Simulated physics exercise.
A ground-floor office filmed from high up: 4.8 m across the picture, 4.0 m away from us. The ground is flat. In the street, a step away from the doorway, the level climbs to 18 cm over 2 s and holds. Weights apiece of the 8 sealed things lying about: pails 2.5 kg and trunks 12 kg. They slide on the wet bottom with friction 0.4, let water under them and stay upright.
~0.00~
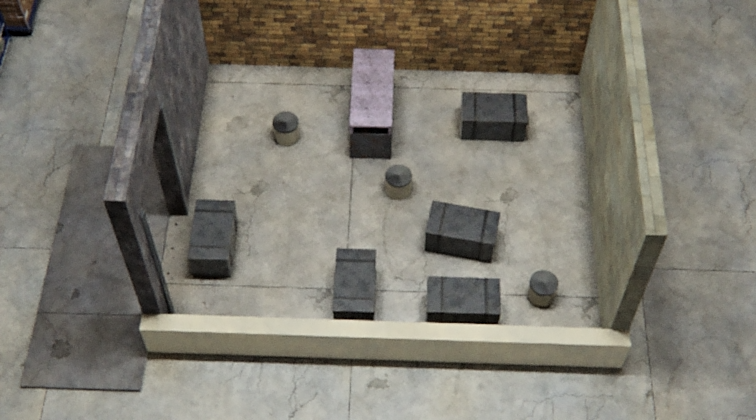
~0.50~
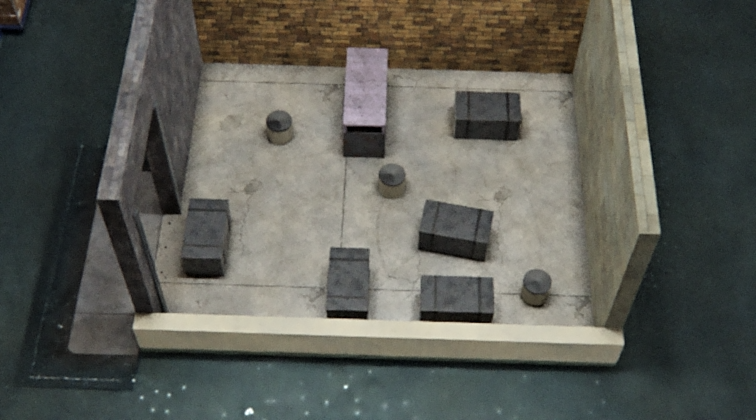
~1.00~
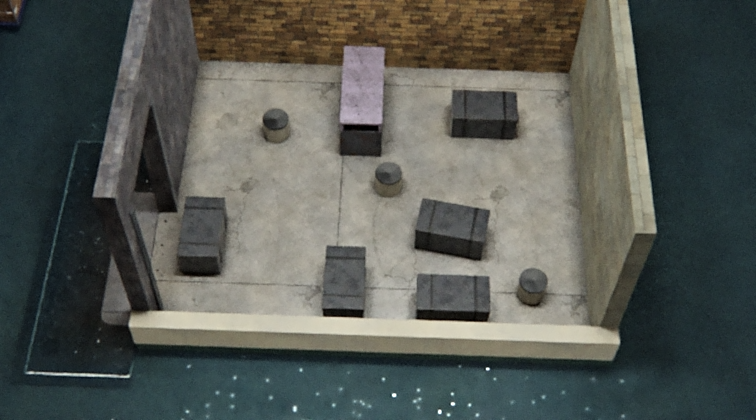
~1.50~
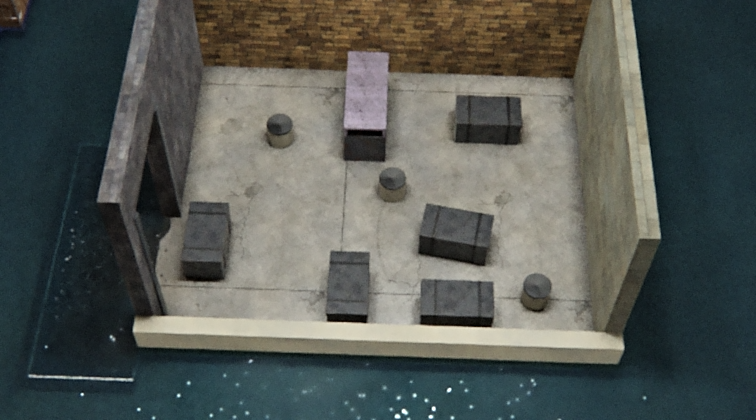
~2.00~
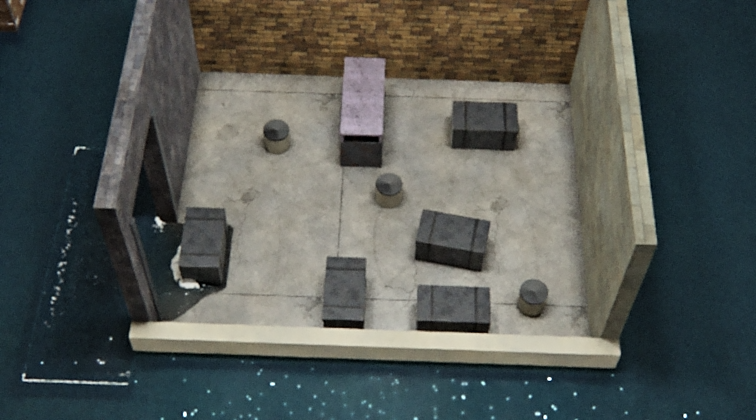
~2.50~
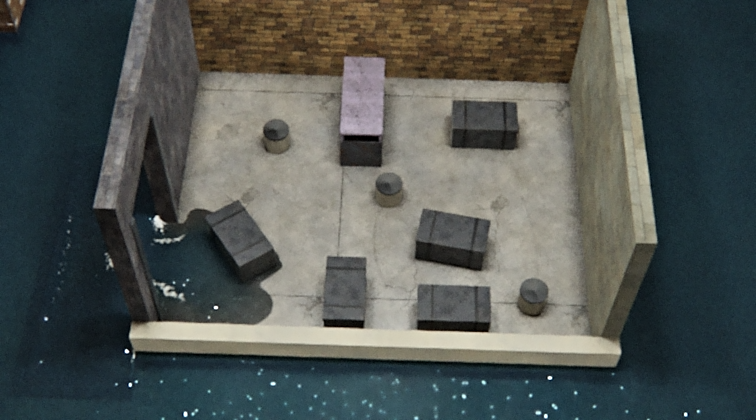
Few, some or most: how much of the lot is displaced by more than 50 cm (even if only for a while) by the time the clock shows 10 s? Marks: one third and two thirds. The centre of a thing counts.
Share: Two thirds or more.
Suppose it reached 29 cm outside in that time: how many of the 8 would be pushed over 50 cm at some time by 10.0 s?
Then 7.
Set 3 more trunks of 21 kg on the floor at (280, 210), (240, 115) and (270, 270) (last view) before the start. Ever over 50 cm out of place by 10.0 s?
In that order: More, short of it, over.
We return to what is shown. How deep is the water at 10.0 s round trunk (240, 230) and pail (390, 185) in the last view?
About 8 and 7 cm.
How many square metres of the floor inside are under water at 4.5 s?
About 9.0 m2.
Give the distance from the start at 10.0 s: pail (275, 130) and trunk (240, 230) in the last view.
In turn: 0 cm, 350 cm.
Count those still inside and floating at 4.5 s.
At that moment 1.
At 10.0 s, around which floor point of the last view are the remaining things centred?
At about (460, 137).
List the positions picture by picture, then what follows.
A trunk at (212, 229), on the bottom; a pail at (544, 282) rests on the ground; 0.0 m2 under water; 0 of 8 have shifted, in the first picture.
A trunk at (205, 228) rests on the ground; a pail at (538, 281), on the bottom; water covers 0.0 m2; 0 of 8 have shifted, in the second picture.
A trunk at (201, 226) rests on the ground; a pail at (534, 280) rests on the ground; water covers 0.0 m2; 0 of 8 have shifted, in the third picture.
A trunk at (205, 231) rests on the ground; a pail at (538, 286), on the bottom; 0.0 m2 under water; 0 of 8 have shifted, in the fourth picture.
A trunk at (202, 237), on the bottom; a pail at (534, 291) rests on the ground; water covers 0.4 m2; 0 of 8 have shifted, in the fifth picture.
A trunk at (239, 232), on the bottom, 42 cm from its start; a pail at (534, 290) rests on the ground; 1.3 m2 under water; 1 of 8 have shifted, in the sixth picture.
After 3.5 s 1 of 8 are over 50 cm from their spots; 0 afloat.
After 4.5 s 2 of 8 are over 50 cm from their spots; 1 afloat.
After 7.0 s 6 of 8 are over 50 cm from their spots; 6 afloat.
After 10.0 s 7 of 8 are over 50 cm from their spots, and 7 have been at some point; 7 afloat.
